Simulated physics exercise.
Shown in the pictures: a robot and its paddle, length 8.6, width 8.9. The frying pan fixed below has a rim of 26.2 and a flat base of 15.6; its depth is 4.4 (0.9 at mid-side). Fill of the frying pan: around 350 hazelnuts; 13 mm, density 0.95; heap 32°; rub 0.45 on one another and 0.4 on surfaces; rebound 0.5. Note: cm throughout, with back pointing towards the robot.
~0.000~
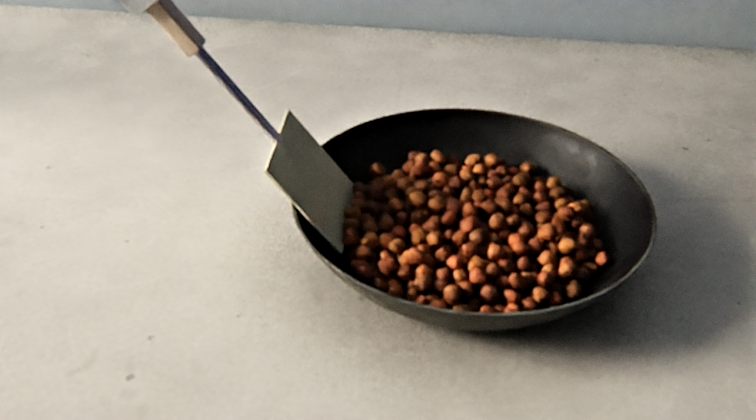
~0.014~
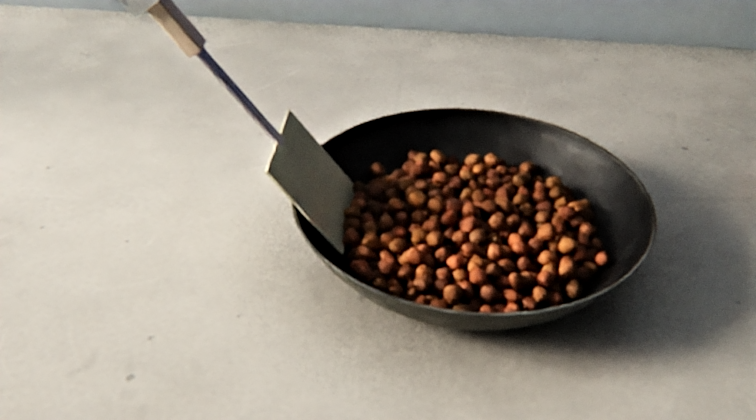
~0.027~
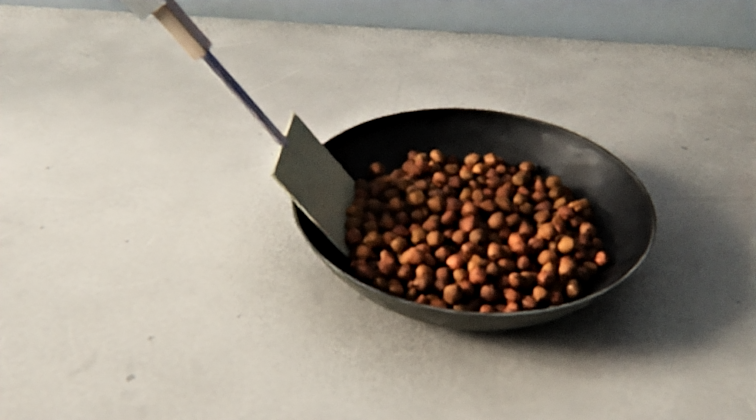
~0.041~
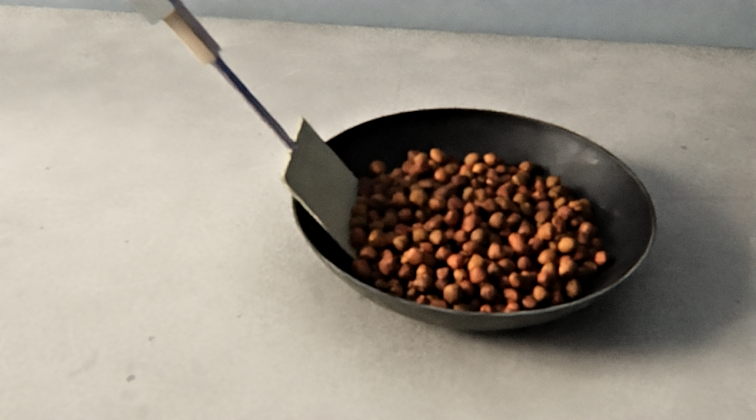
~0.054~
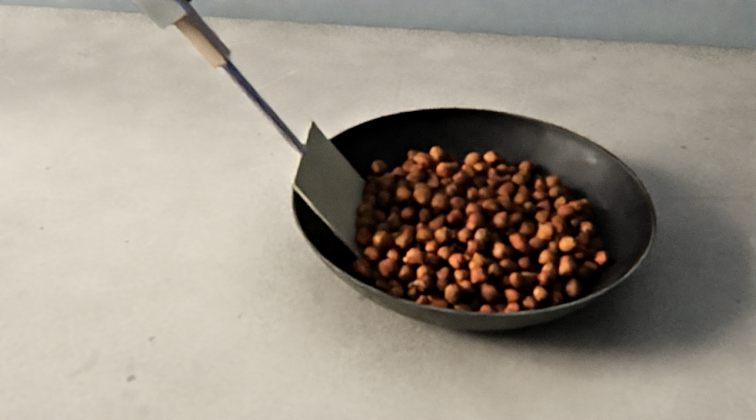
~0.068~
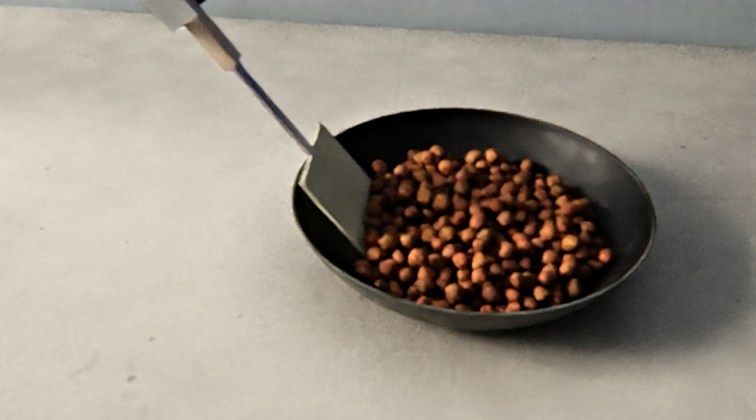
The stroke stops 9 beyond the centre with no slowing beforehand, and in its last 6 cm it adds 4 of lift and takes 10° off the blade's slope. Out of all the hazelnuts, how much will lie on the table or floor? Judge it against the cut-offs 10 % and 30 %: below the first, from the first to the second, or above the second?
From 10 to 30 %.
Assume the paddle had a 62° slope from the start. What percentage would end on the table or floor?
Then roughly 15 percent.
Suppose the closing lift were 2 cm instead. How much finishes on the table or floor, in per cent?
Result: Approx. 15 %.
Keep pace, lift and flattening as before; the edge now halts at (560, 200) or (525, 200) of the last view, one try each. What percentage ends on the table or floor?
I'd say roughly 5 per cent, then roughly 0 per cent.
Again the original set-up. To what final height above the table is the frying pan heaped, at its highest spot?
Peak at rest, approximately 5.0 centimetres.
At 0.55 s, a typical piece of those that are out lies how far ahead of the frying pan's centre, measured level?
Distance ahead of centre: Approx. 18 cm.
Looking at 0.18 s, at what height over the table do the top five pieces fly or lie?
Estimated height above table: Approx. 5 cm.
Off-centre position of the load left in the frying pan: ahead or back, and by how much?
About 4.0 centimetres ahead.
After 0.18 s, sloping 52°, highest piece 5 above the table; 352 in the frying pan.
After 0.29 s, sloping 49°, highest piece 6 above the table; 352 in the frying pan.
After 0.55 s, sloping 42°, highest piece 5 above the table; 287 in the frying pan, 60 on the table or floor, 5 on the blade or in flight.
After 1.60 s, sloping 42°, highest piece 5 above the table; 287 in the frying pan, 65 on the table or floor.
In the end, 287 in the frying pan, 65 on the table or floor. That is 18 % on the table or floor.
